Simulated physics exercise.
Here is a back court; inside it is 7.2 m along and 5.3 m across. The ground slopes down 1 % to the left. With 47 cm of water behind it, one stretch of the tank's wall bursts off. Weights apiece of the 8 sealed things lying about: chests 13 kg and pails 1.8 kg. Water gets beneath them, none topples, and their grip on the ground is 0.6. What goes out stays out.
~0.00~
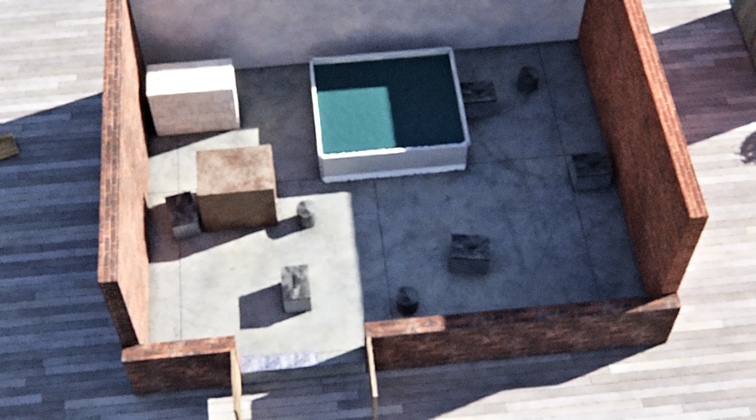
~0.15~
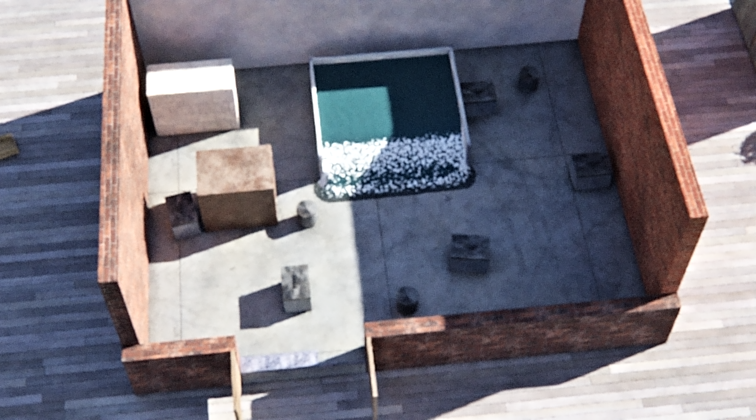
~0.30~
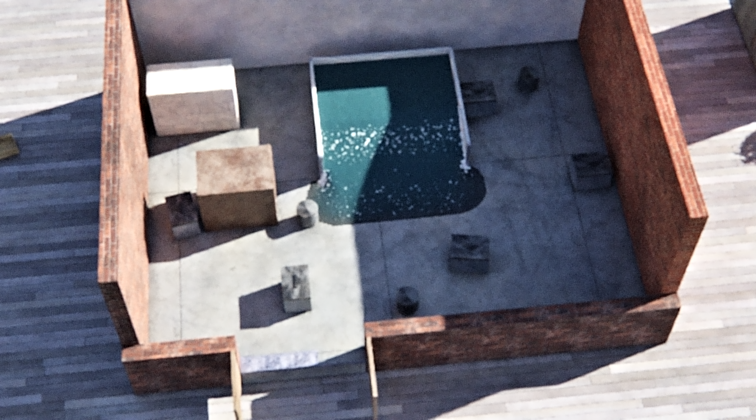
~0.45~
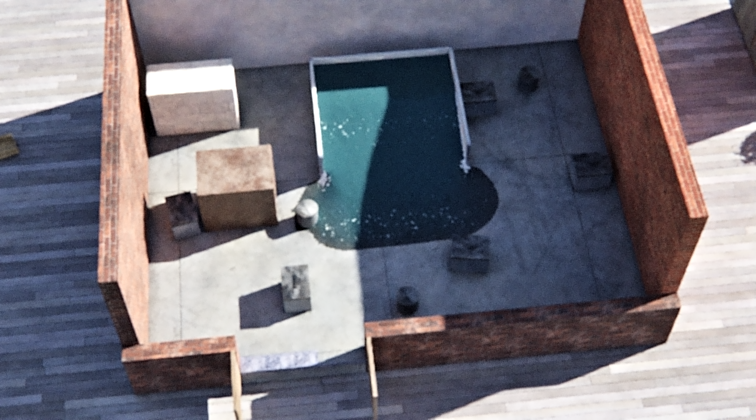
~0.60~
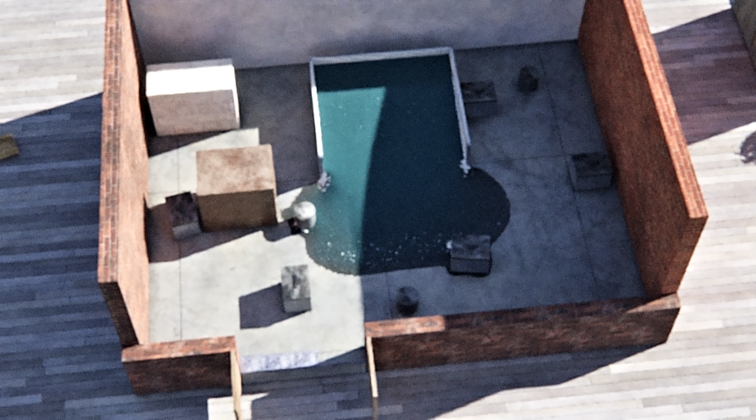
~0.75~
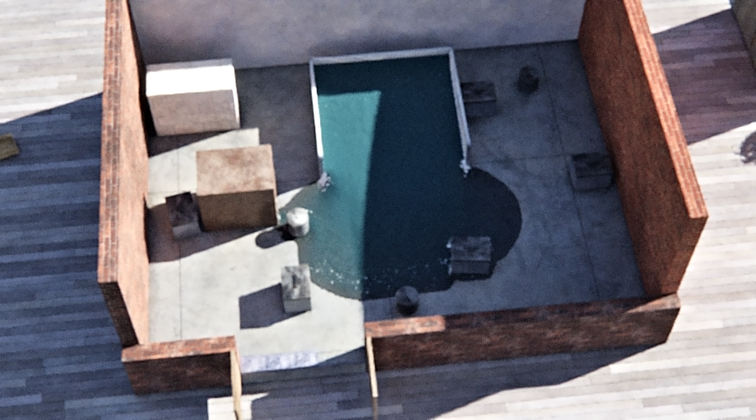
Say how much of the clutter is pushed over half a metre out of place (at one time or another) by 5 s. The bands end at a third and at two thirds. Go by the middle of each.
That comes to one to two thirds.
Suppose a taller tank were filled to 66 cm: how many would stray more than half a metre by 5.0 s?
In that case 7 of them.
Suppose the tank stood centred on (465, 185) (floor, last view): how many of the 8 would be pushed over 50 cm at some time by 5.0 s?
In that case 6 of them.
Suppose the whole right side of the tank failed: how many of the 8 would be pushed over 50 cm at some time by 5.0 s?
In that case 4 of them.
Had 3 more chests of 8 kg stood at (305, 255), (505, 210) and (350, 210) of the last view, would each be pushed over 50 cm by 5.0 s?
In turn: More, more, past it.
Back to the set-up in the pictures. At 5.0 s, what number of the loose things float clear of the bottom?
I count 2.
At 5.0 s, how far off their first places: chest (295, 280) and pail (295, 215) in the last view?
In that order: 120 cm, 140 cm.
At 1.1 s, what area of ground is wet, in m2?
Roughly 14 m2.
After 1.1 s 1 of 8 are over 50 cm from their spots; 0 afloat.
After 2.2 s 3 of 8 are over 50 cm from their spots; 2 afloat.
After 3.5 s 4 of 8 are over 50 cm from their spots; 3 afloat.
After 5.0 s 5 of 8 are over 50 cm from their spots, and 5 have been at some point; 2 afloat.
